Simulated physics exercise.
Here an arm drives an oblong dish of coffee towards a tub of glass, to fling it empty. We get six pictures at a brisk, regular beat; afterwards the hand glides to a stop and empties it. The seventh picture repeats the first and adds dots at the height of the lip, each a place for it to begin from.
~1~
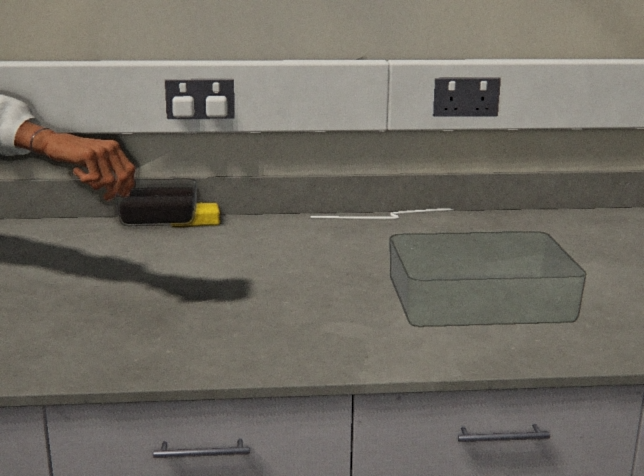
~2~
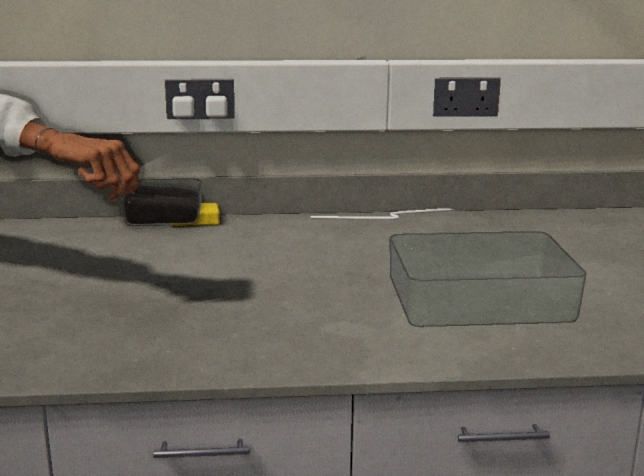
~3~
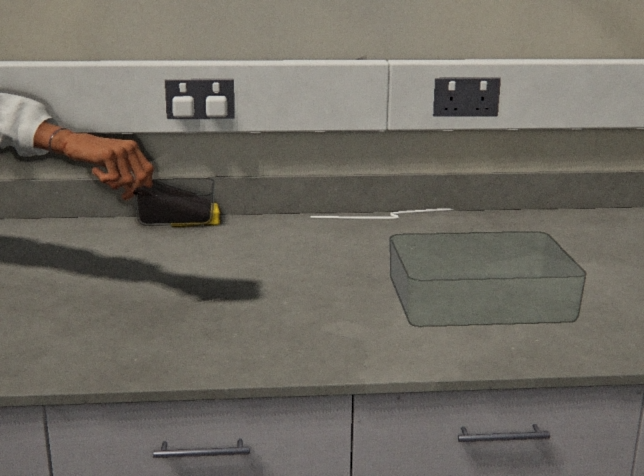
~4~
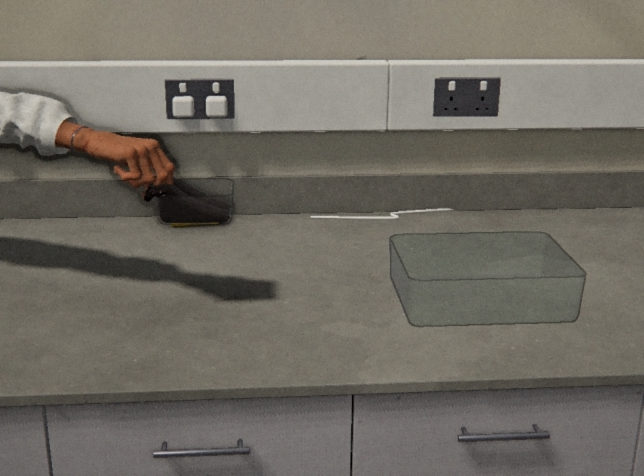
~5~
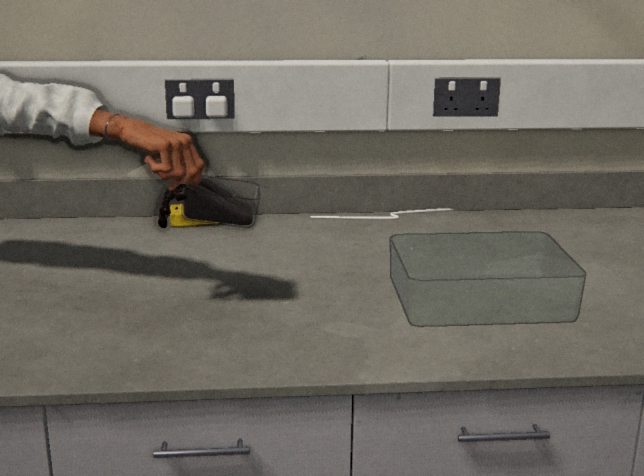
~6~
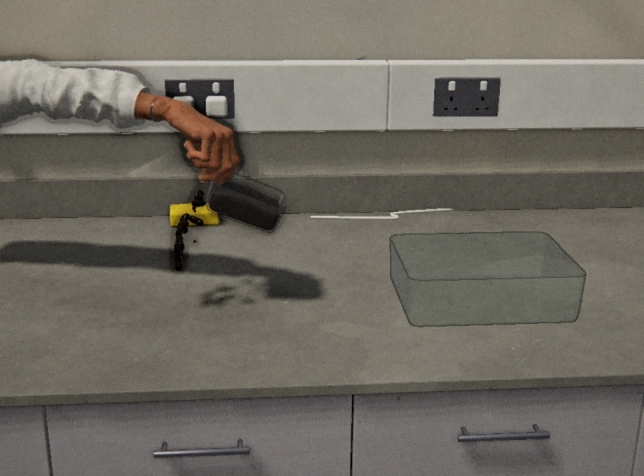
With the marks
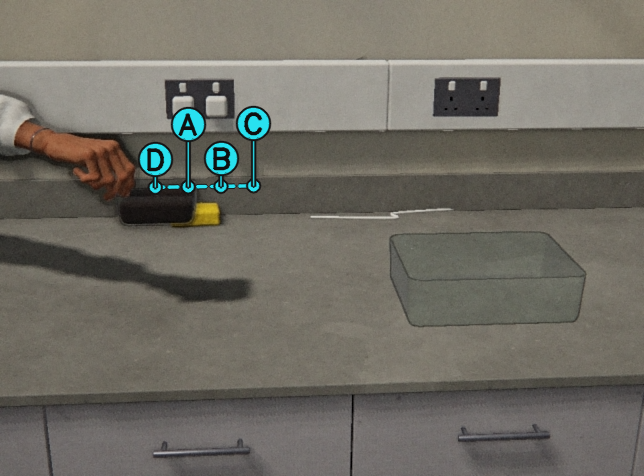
In the video, a hand moves a clear oblong dish of dark coffee rightward past a yellow object on a counter, toward a still glass tub; the dish then tilts as coffee spills over its trailing left side.
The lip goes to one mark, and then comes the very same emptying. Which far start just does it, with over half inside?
It is B.
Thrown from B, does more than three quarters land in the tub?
No, it does not.
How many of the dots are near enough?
Two.
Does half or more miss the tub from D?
Yes.
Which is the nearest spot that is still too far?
A.
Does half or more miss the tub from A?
Yes.
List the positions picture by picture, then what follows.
In the first frame, upright, lip at (194, 186); tub from (407, 325) to (578, 320); nothing has left yet.
In the second frame, upright, lip at (198, 186); nothing has left yet.
In the third frame, upright, lip at (212, 186); coffee is over the rim, down to (148, 187).
In the fourth frame, upright, lip at (232, 186); coffee is over the rim, down to (152, 194).
In the fifth frame, tipped about 9°, lip at (258, 191); coffee is over the rim, down to (165, 220).
In the sixth frame, tipped about 22°, lip at (284, 199); coffee is over the rim, down to (181, 264).
In cyan, A at (188, 186); B at (221, 186); C at (253, 185); D at (155, 187).
For spot A, about 25 % lands in the tub, 69 % falls short and 6 % goes beside or beyond.
For spot B, about 65 % lands in the tub, 30 % falls short and 5 % goes beside or beyond.
For spot C, about 75 % lands in the tub, 17 % falls short and 8 % goes beside or beyond.
For spot D, about 0 % lands in the tub, 97 % falls short and 3 % goes beside or beyond.
